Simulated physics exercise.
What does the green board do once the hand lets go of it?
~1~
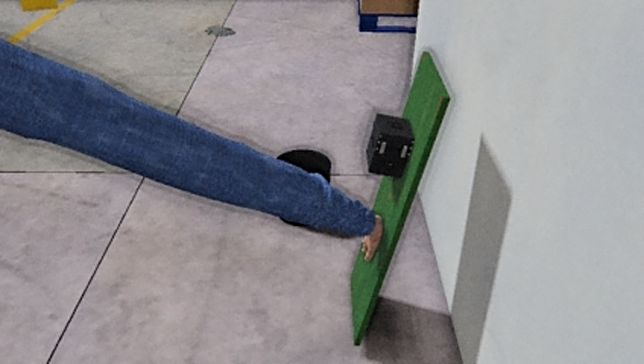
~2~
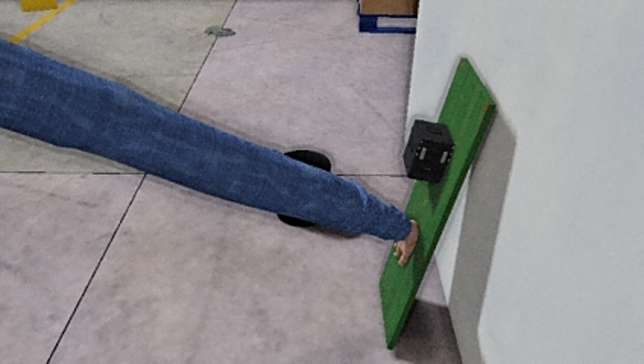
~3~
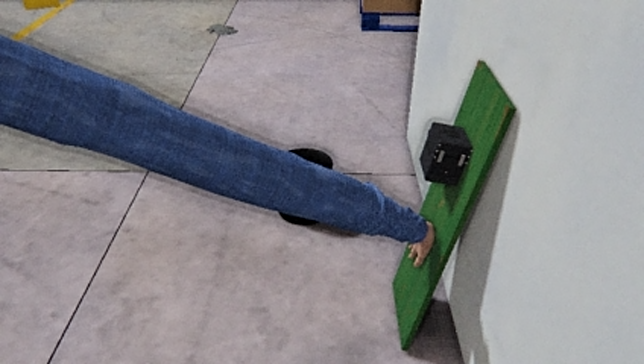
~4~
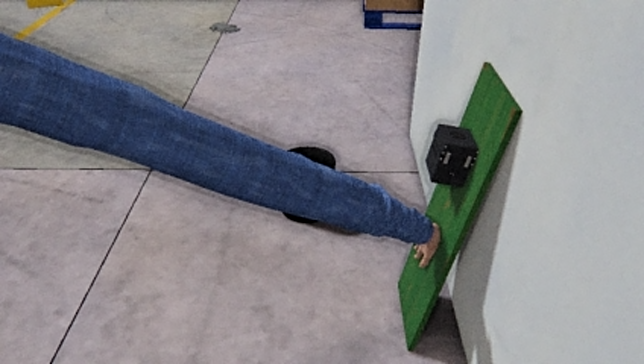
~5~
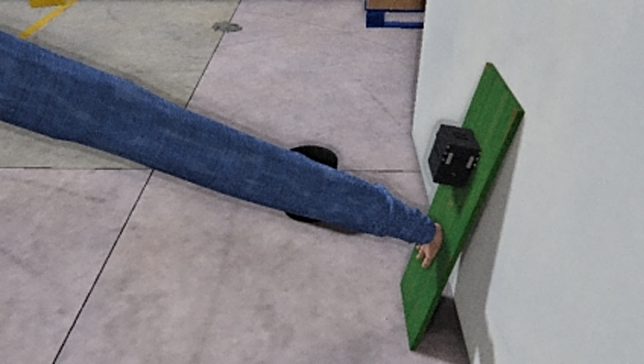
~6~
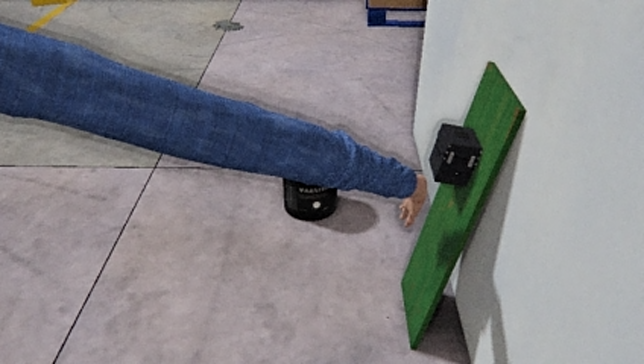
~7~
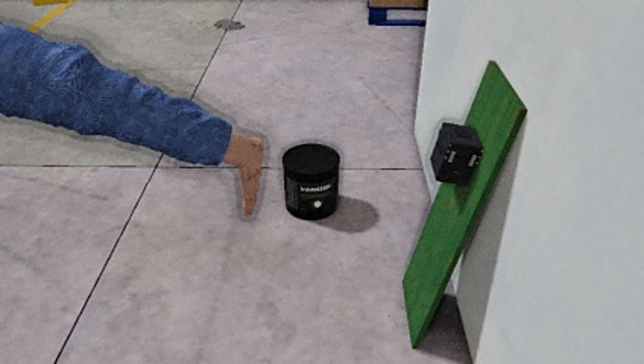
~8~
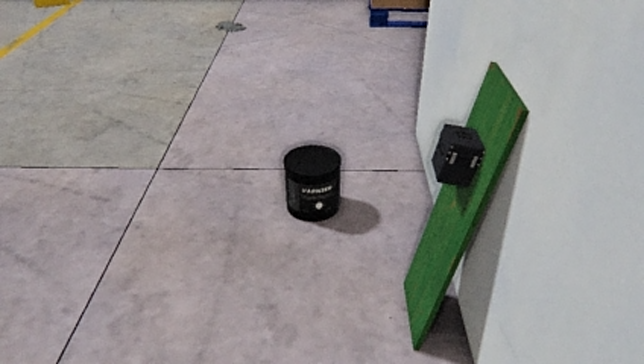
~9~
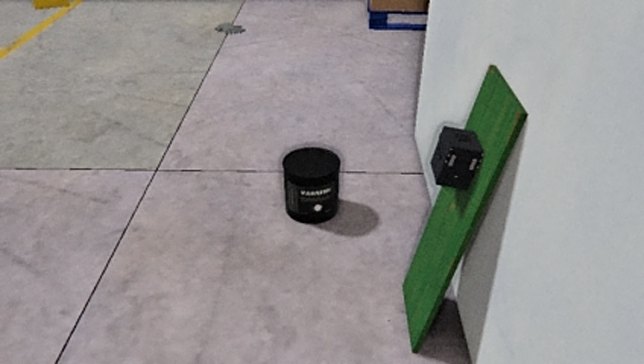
The green board stays up, leaning against the wall and resting still after the hand draws away.
Against a pale wall, a hand leans a green board, then withdraws, and it stays up.
